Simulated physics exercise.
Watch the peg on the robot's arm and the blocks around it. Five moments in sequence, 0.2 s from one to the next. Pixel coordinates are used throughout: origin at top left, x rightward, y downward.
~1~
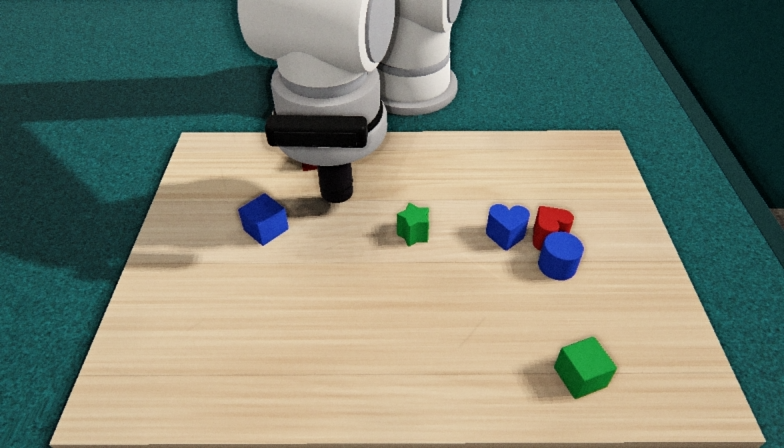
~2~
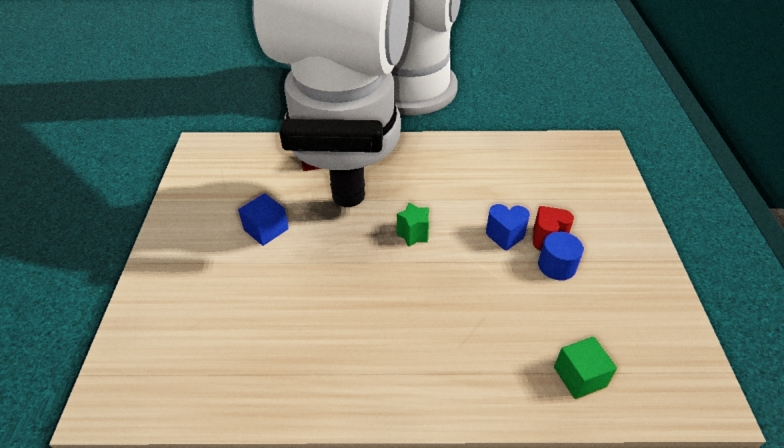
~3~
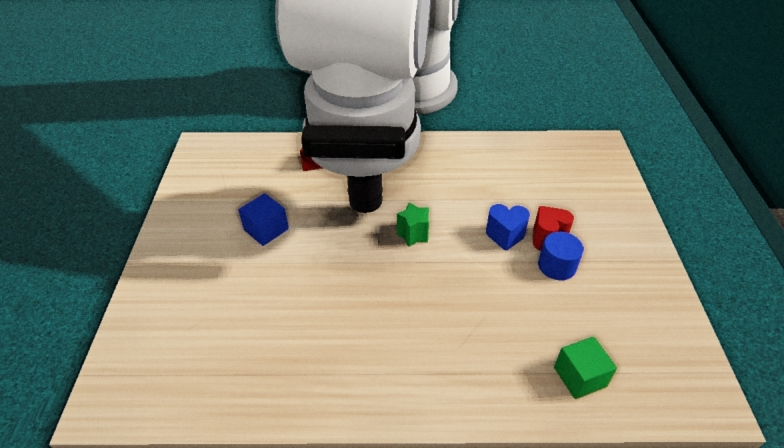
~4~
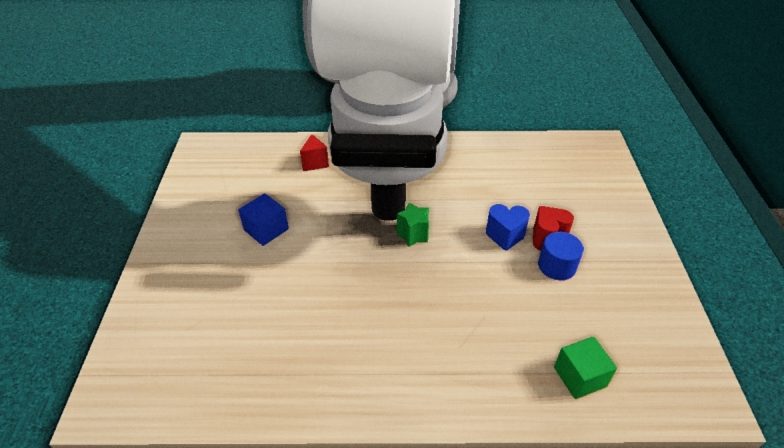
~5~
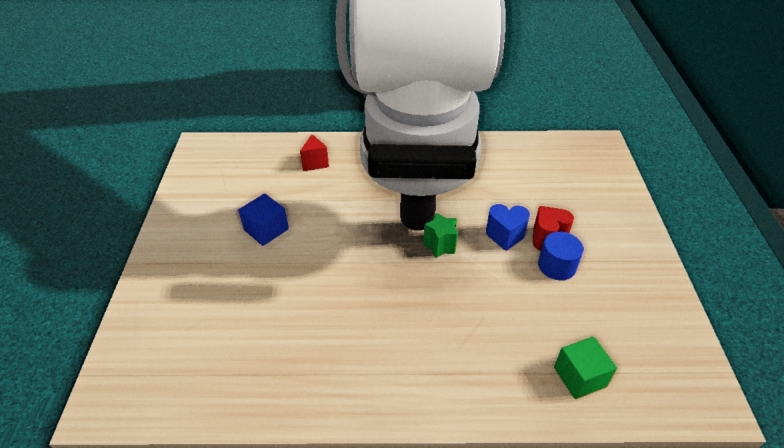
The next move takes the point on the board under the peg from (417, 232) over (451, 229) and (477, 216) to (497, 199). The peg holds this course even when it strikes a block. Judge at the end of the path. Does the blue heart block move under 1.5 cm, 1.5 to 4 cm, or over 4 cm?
Range: Under 1.5 cm.
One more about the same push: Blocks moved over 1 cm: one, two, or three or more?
The number is one.
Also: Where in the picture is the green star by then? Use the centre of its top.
So, by the moment the path ends, you'll find the top centre of the green star at (464, 229).
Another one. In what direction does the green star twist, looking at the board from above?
From above, it turns clockwise.
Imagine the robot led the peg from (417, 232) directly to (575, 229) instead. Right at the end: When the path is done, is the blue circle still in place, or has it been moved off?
Undisturbed, or as good as.
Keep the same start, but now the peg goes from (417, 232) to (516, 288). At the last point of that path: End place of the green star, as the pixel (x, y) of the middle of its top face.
At pixel (551, 283).
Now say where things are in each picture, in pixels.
In the first picture, tip of the peg (337, 193), middles of tops, green star (415, 214), blue heart block (510, 215).
In the second picture, peg (349, 197), nothing pushed.
In the third picture, peg (366, 203), nothing pushed.
In the fourth picture, peg (389, 210), nothing pushed.
In the fifth picture, peg (417, 219), green star (443, 225), blue heart block (510, 215).
What follows on the original path. One third of the way, peg (453, 216); green star (463, 229), turned 35° clockwise.
Two thirds of the way, peg (479, 203); green star (464, 229), turned 45° clockwise.
At the end, peg (499, 186); green star (464, 229), turned 45° clockwise; blue heart block unmoved.
